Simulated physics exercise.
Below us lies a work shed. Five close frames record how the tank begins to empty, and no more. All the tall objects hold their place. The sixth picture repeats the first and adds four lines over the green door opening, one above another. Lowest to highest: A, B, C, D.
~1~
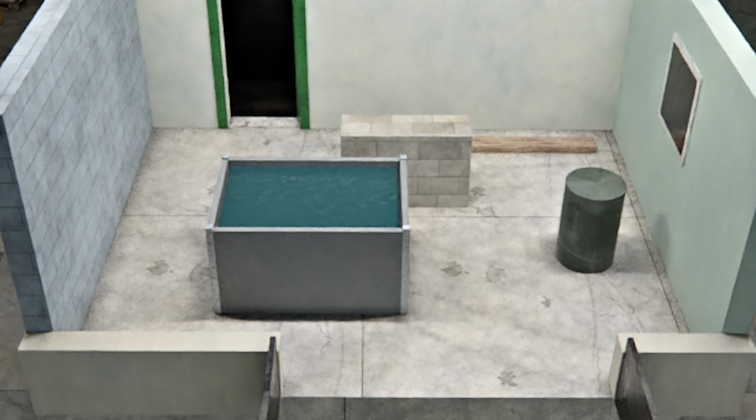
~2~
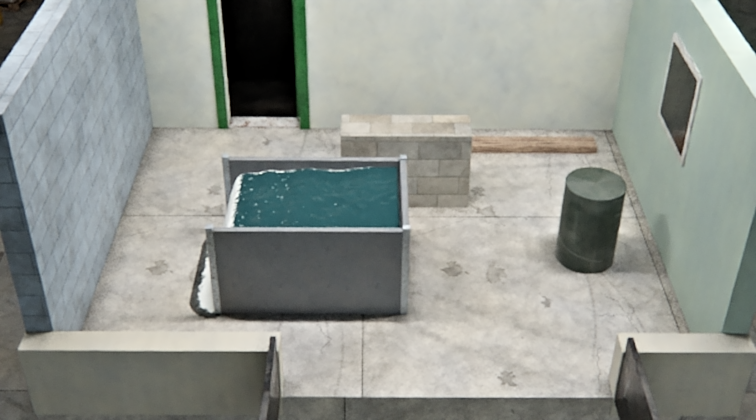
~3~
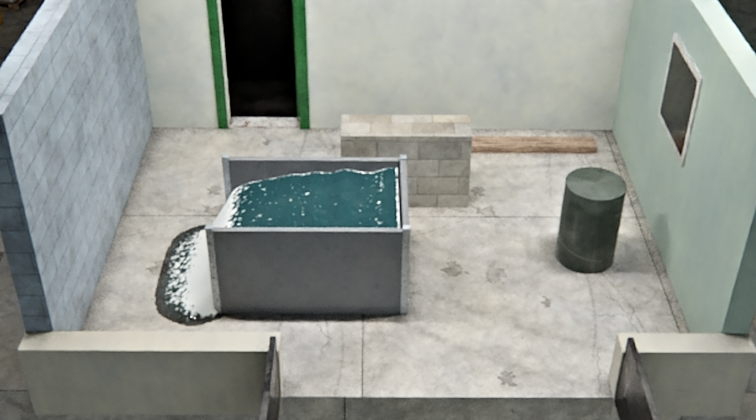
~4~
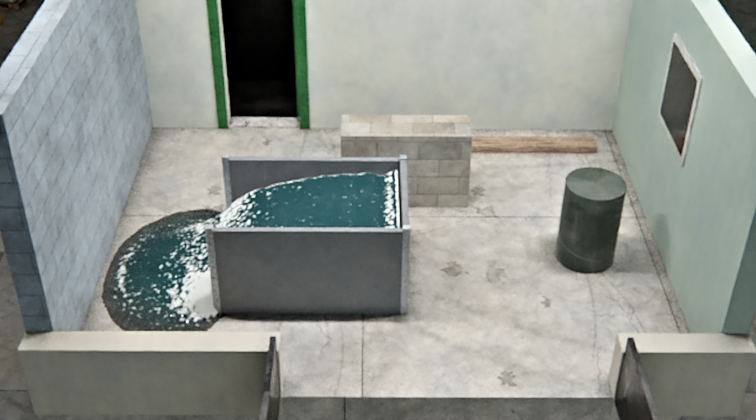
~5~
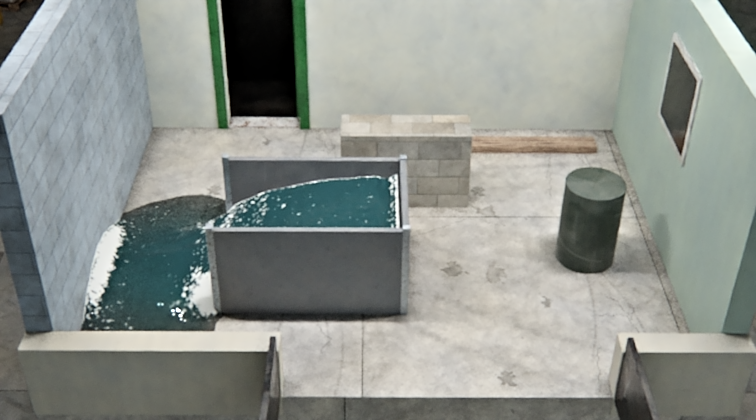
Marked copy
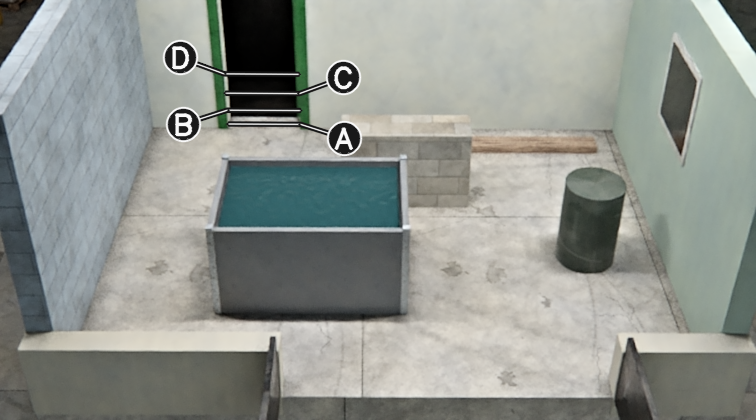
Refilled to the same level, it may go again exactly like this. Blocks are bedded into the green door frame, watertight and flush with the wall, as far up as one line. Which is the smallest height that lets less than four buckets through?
That is mark B.
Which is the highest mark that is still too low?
A it is.
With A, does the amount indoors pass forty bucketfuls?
No.
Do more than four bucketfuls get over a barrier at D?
No, not at all.
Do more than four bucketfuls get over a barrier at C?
No, that is safe.
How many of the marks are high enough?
Three.
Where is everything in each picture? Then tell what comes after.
Water in the tank at rest, its middle at (312, 199); foot of the green doorway at (264, 128); open gate at (450, 328), in the first picture.
Front seen at (209, 290), 2 % of the ground wet, in the second picture.
Front seen at (166, 305), 4 % of the ground wet, in the third picture.
Front seen at (131, 242), 9 % of the ground wet, in the fourth picture.
Front seen at (122, 218), 13 % of the ground wet, in the fifth picture.
On the marked copy, A at (264, 124); B at (263, 110); C at (262, 93); D at (261, 74); from the bottom up A, B, C, D.
If A is chosen, about 13 bucketfuls get in.
If B is chosen, a splash gets over, under a bucket.
If C is chosen, nothing gets over.
If D is chosen, nothing gets over.
